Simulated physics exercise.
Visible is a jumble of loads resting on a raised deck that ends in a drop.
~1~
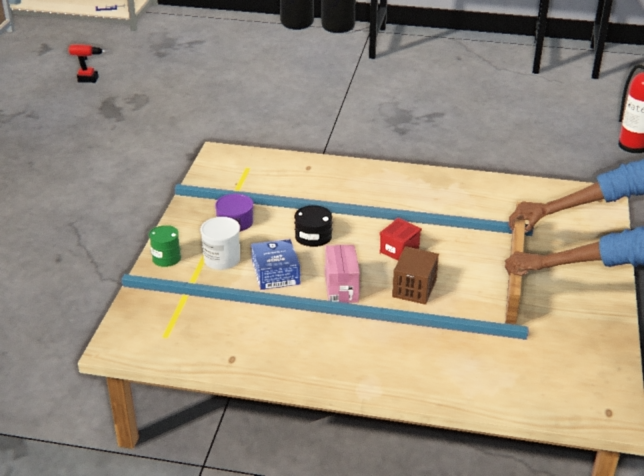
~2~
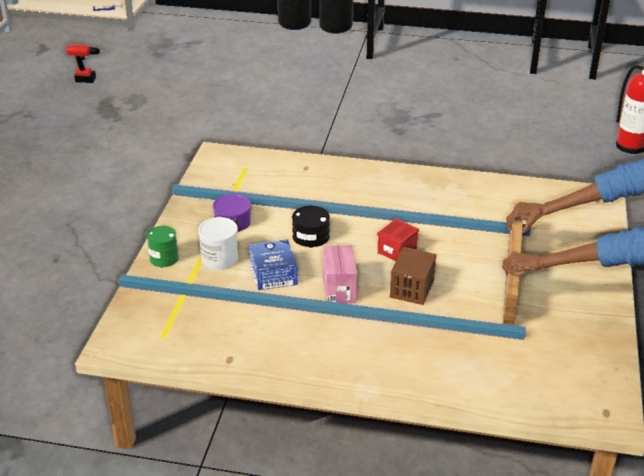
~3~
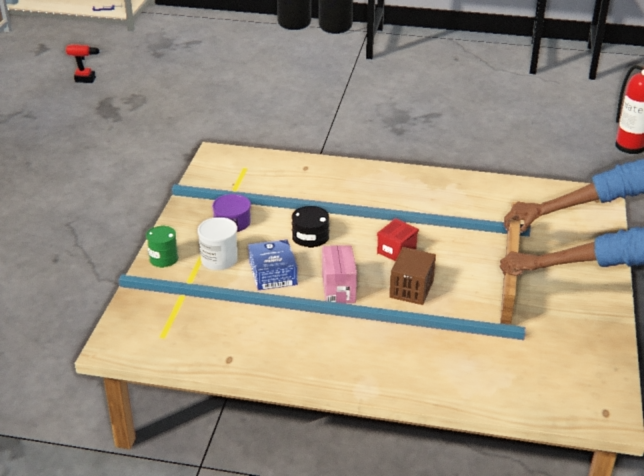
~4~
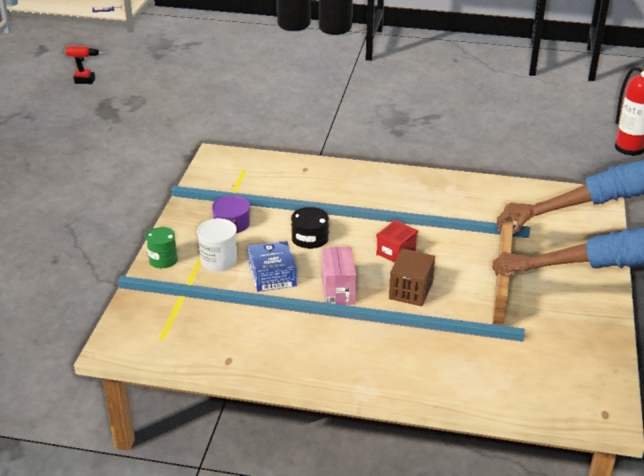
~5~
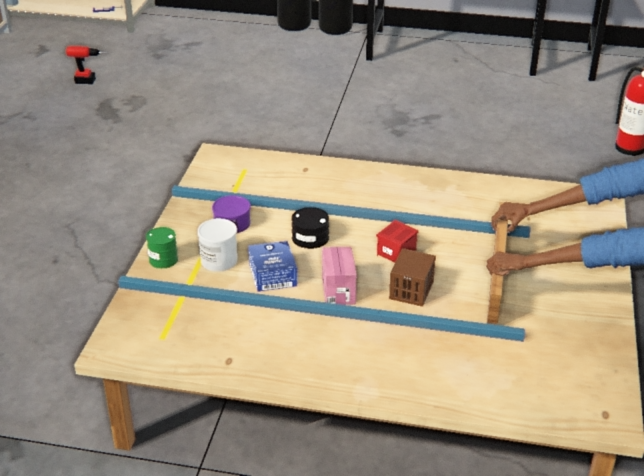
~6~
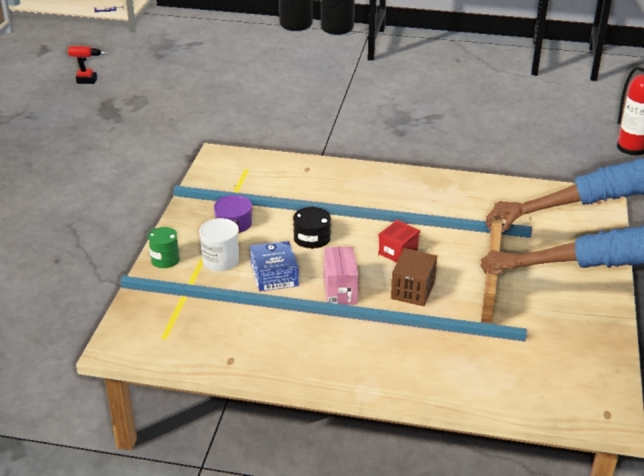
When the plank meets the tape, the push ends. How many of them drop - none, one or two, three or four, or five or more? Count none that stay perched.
The tally of falls will come to three or else four.
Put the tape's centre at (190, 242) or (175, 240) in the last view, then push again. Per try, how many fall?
First try 6, second try 6.
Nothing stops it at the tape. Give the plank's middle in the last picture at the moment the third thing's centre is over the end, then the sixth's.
At (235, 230) for the third, at (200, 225) for the sixth.
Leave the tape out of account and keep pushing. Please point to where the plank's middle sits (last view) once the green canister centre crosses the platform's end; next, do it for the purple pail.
First near (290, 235), second near (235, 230).
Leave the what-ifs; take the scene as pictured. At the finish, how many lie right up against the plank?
My count gives 2.
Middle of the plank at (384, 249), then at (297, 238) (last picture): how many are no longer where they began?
I make it 3 at the first spot and 8 at the other.
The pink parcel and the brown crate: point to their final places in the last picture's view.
First (146, 256), then (183, 250).
Early on, none off yet; green canister at rest near (164, 248); purple pail at rest near (234, 215); white pail at rest near (220, 245).
A while later, none off yet; green canister at rest near (164, 248); purple pail at rest near (234, 215); white pail travelled a little near (207, 243).
Further along, none off yet; green canister leaning well over near (124, 252); purple pail travelled about its own width near (193, 207); white pail travelled well along near (145, 228).
Finally, the number that fall off is three or four; lost, blue box, white pail, purple pail and green canister.
